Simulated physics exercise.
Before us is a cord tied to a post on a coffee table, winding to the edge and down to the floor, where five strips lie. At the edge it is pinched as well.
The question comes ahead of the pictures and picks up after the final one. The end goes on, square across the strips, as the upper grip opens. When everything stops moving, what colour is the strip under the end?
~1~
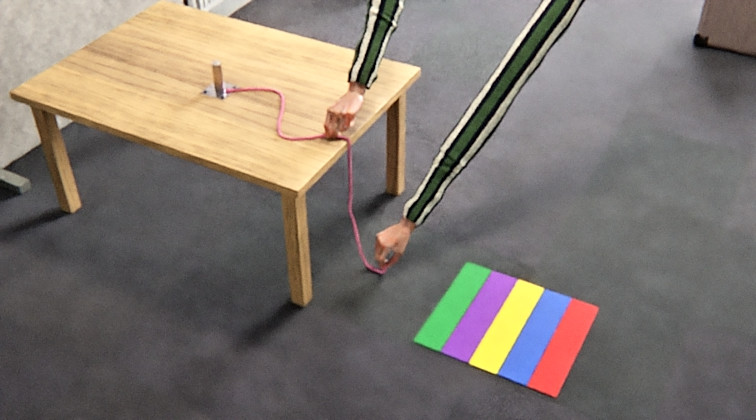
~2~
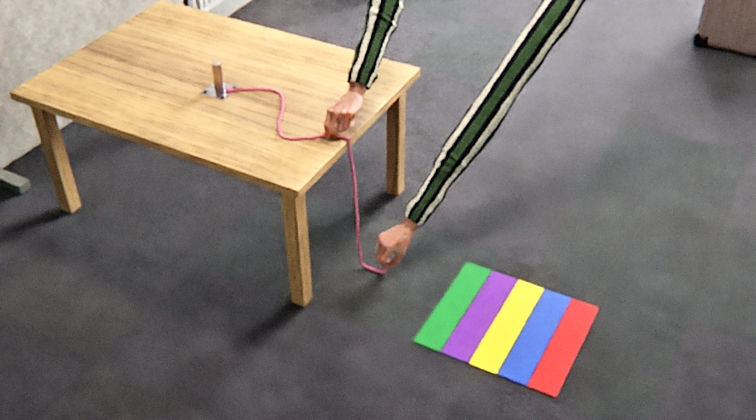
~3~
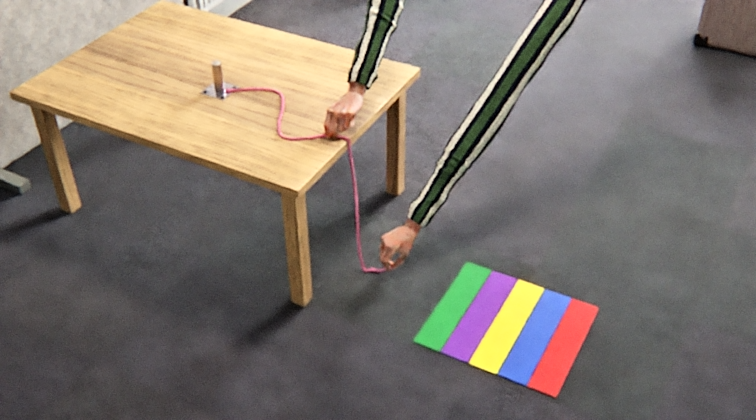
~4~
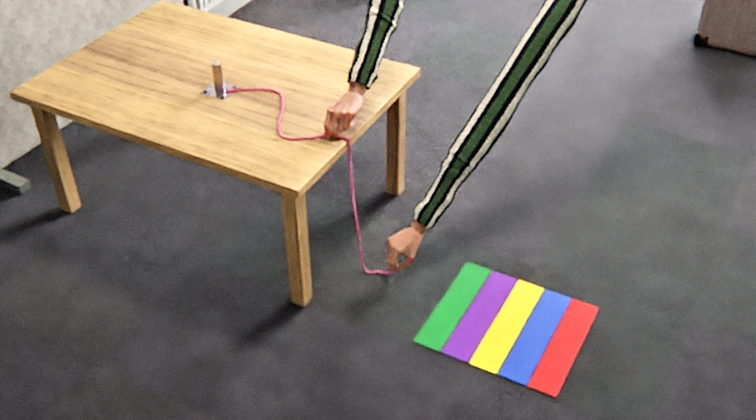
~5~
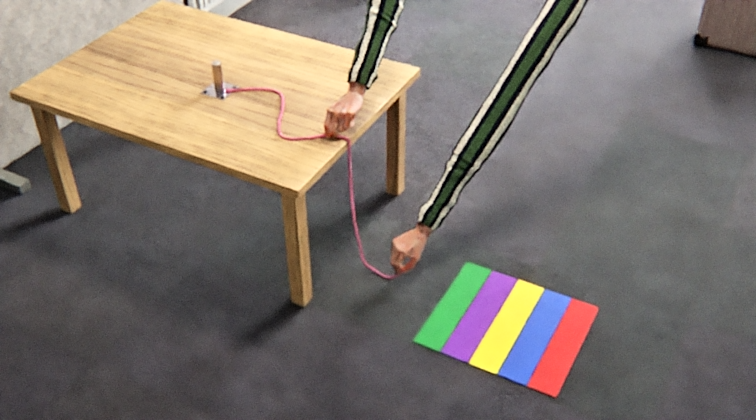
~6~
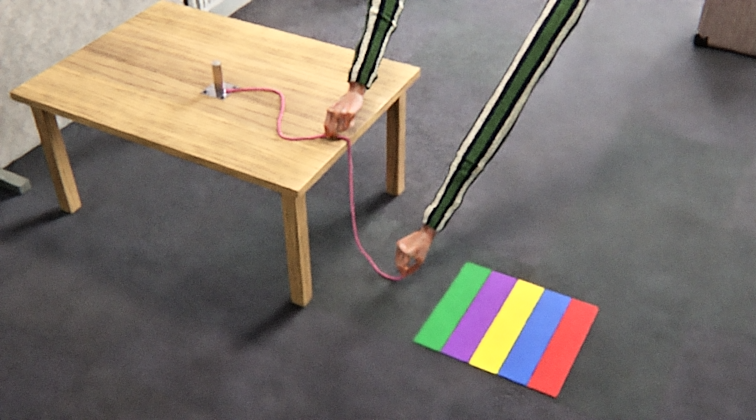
The strip under the end is blue.
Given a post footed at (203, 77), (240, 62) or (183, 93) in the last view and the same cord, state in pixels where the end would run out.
Per try, approx.: (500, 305); (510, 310); (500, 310).
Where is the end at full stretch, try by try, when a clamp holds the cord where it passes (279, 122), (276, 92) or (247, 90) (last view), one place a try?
Try one gives (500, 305), try two (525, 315), and try three (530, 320).
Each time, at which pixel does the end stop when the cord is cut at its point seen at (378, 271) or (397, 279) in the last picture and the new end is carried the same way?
Around (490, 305) for the first cut and around (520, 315) for the second.
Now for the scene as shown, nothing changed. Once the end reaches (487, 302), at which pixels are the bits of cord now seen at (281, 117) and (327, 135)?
You'll find the first mark at (307, 121) and the second mark at (357, 164).
Soon after, end near (487, 302); over purple.
After that, end near (518, 314); over yellow.
At the stop, end near (538, 321); over blue. The end stops over the blue strip.
